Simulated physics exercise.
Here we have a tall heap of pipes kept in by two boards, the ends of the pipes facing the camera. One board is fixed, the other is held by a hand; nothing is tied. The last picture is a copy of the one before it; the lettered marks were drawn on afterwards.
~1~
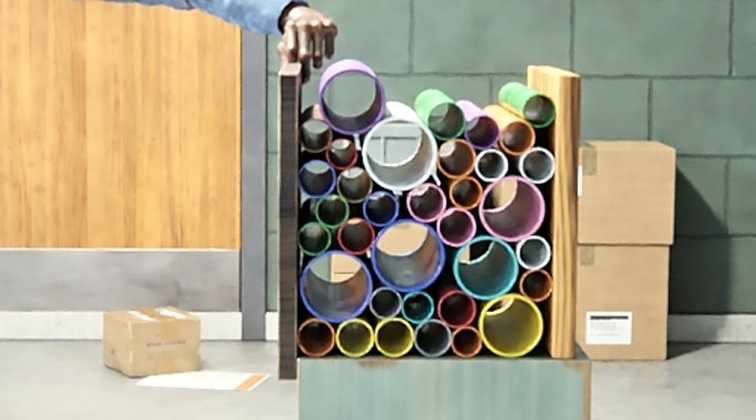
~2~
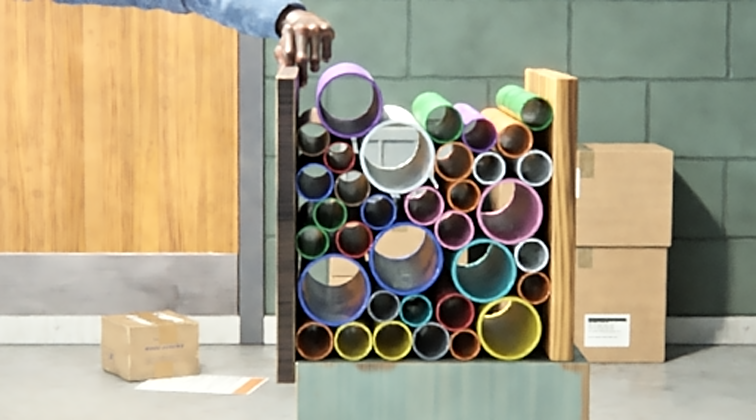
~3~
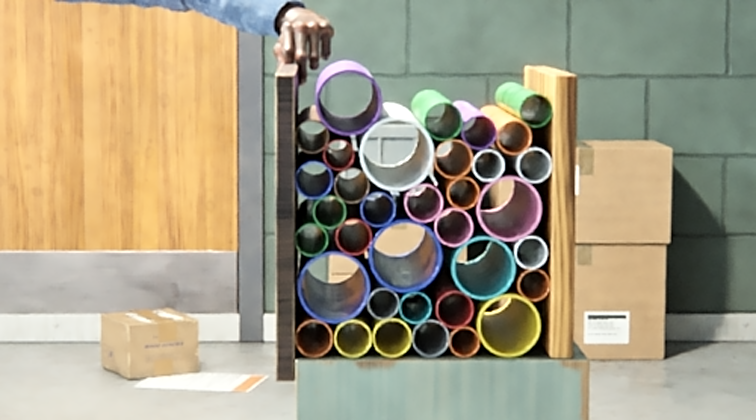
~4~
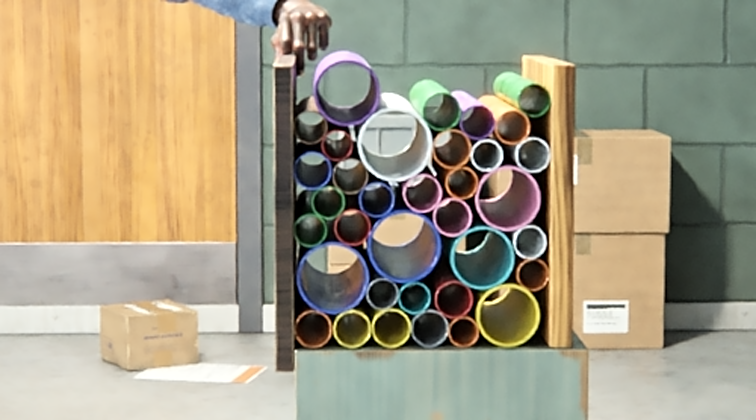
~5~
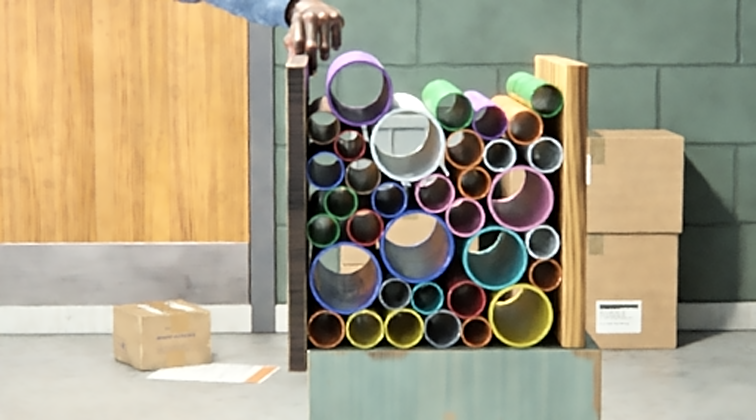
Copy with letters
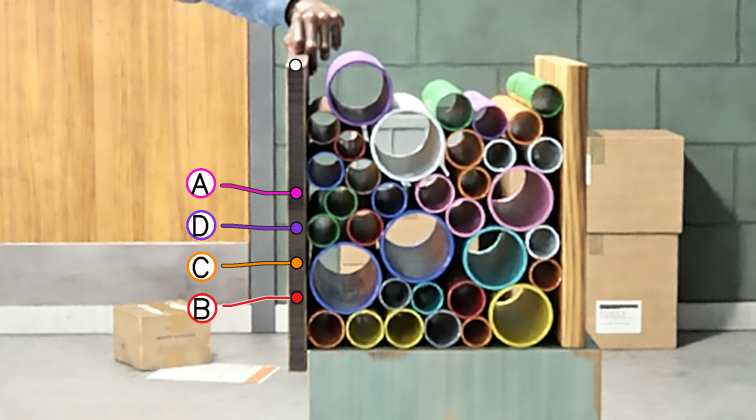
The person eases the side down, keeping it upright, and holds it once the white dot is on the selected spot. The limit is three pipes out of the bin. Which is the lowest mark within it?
At most to A.
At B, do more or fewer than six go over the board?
At B, more than six.
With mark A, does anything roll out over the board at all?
Yes, at A.
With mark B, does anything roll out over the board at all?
Yes.
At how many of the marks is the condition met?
One of them.
On the marked copy, A at (296, 193); B at (297, 298); C at (297, 263); D at (297, 229); the white dot at (296, 65).
With A. Early on, top of the board (306, 126).
Further on, top of the board (306, 192).
At the end, top of the board (306, 192), one out over the board.
As for the rest, B more than three out over the board; C more than three out over the board; D more than three out over the board.
